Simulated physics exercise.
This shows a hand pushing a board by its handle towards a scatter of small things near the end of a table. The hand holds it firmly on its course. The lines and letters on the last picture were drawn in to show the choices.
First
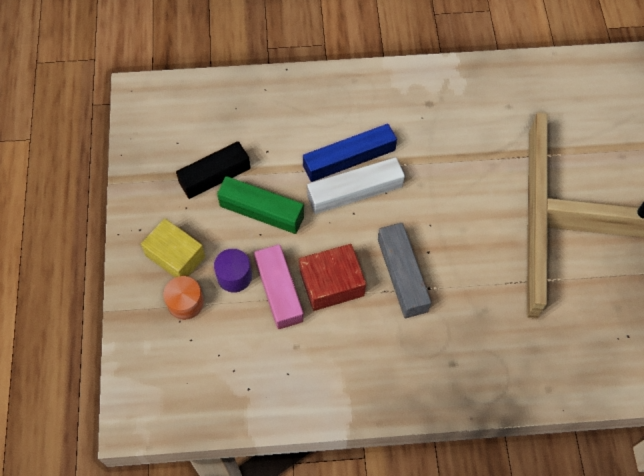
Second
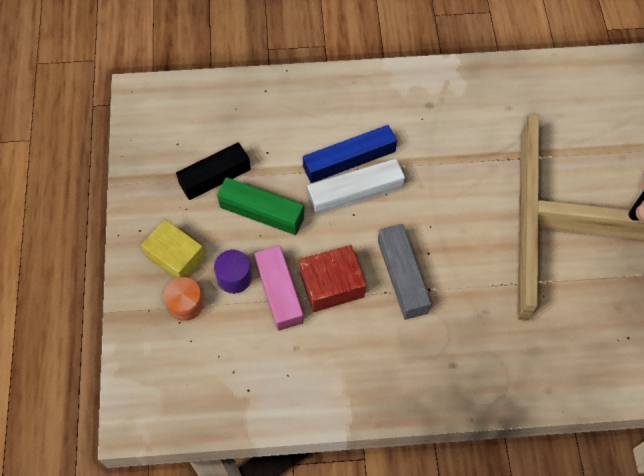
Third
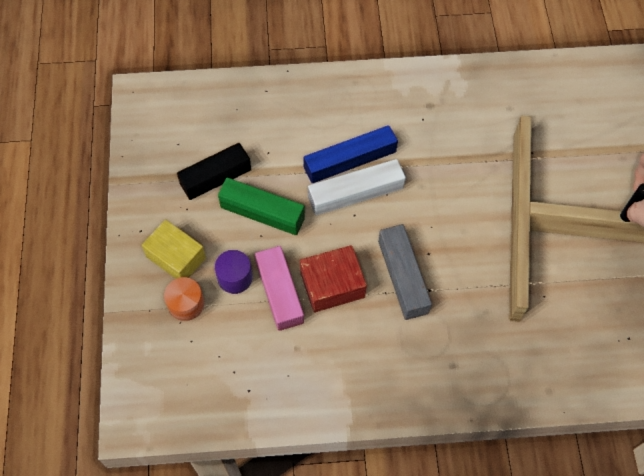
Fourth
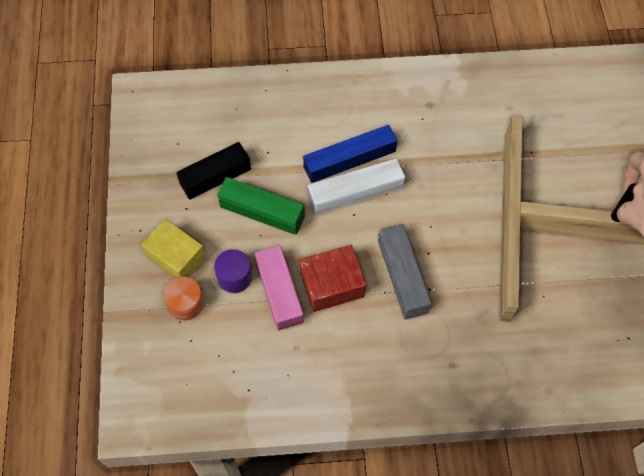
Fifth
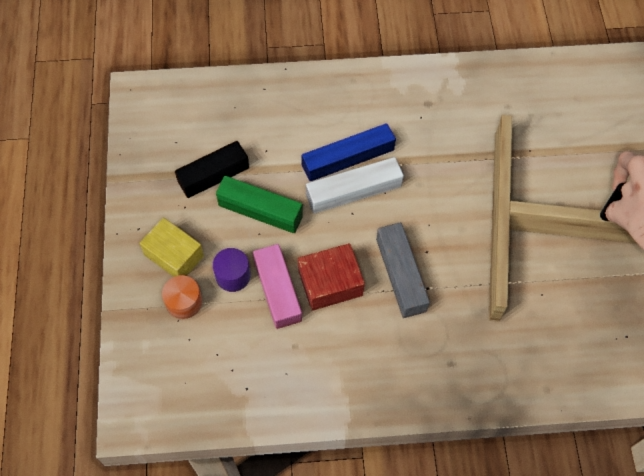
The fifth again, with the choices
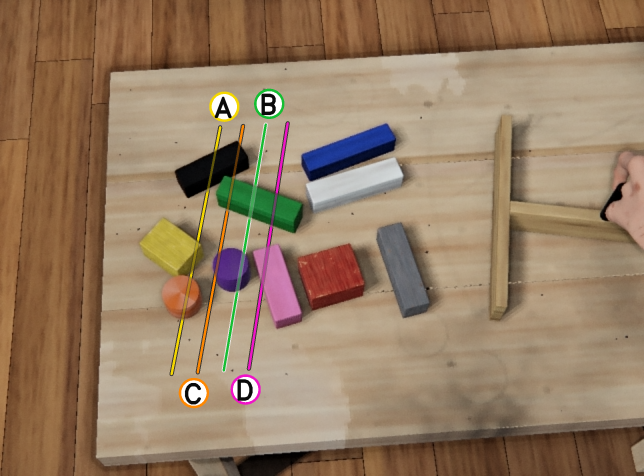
A hand slides a wooden board by its handle leftward across a table towards colourful blocks.
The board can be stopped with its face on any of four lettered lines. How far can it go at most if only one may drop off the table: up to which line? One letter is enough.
It should halt at B.
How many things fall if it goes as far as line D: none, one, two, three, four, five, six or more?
The count is none.
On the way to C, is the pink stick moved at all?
Yes.
On the marked copy, A at (197, 243); B at (246, 239); C at (222, 241); D at (270, 238).
With B. Early on, board (412, 211); grey bar (387, 269); yellow block (173, 250).
Further on, board (321, 217); yellow block (151, 243); orange tin (177, 300).
At the end, board (249, 222); orange tin (103, 305); purple tin (112, 270); none fallen.
As for the rest, A drops four; C drops two; D is within the limit but short.
